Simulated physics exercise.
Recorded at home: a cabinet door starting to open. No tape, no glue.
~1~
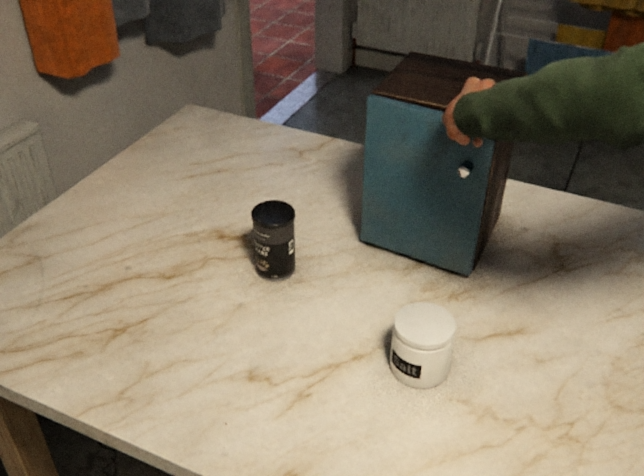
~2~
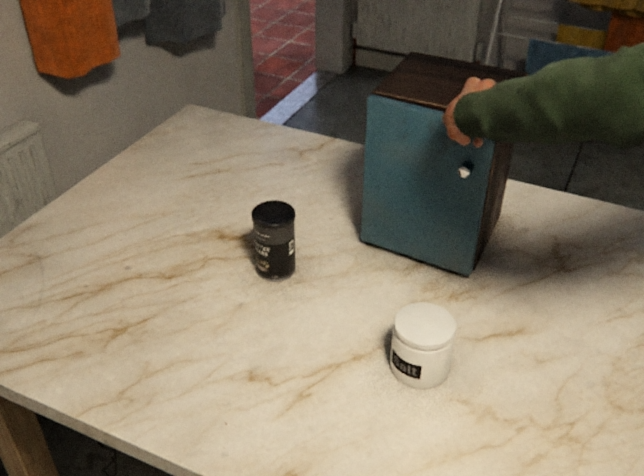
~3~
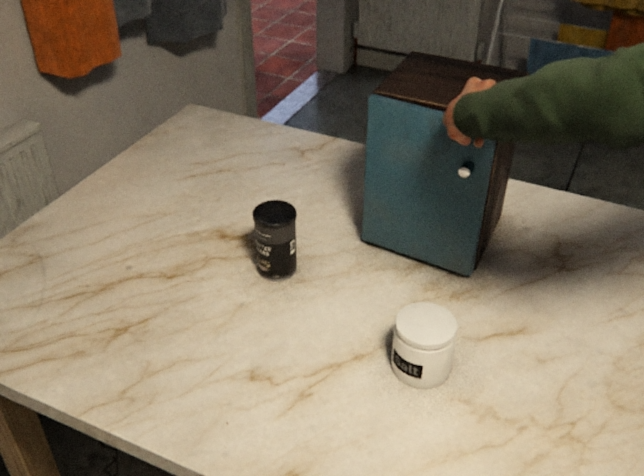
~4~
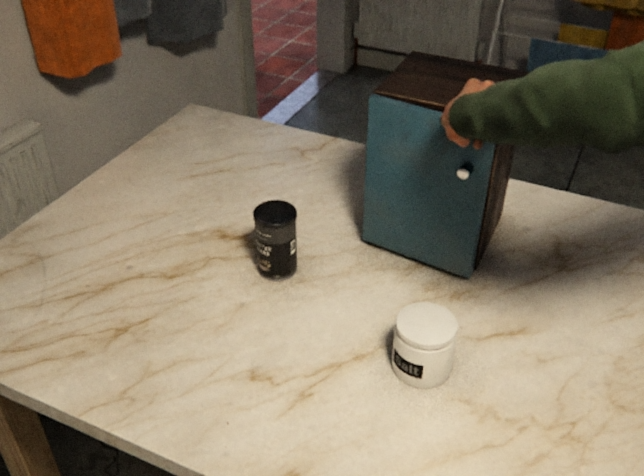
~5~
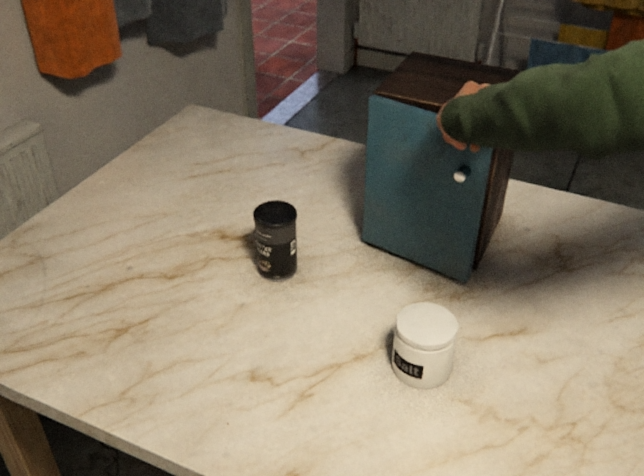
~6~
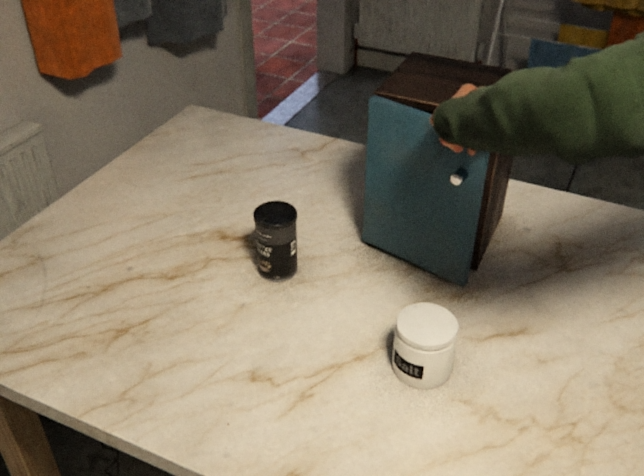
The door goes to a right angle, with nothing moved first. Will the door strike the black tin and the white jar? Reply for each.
For each one: Black tin - not struck; white jar - not struck.
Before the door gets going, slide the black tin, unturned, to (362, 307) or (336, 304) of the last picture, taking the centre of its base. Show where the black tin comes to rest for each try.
It stops at around (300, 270) and around (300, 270).
Then, 0.98 s past the last view, door 44° open; black tin at rest near (276, 242); white jar at rest near (424, 346).
Then, 2.16 s past the last view, door 81° open; black tin at rest near (276, 242); white jar at rest near (424, 346).
Finally, the black tin stays untouched, near (276, 242); the white jar stays untouched, near (424, 346).
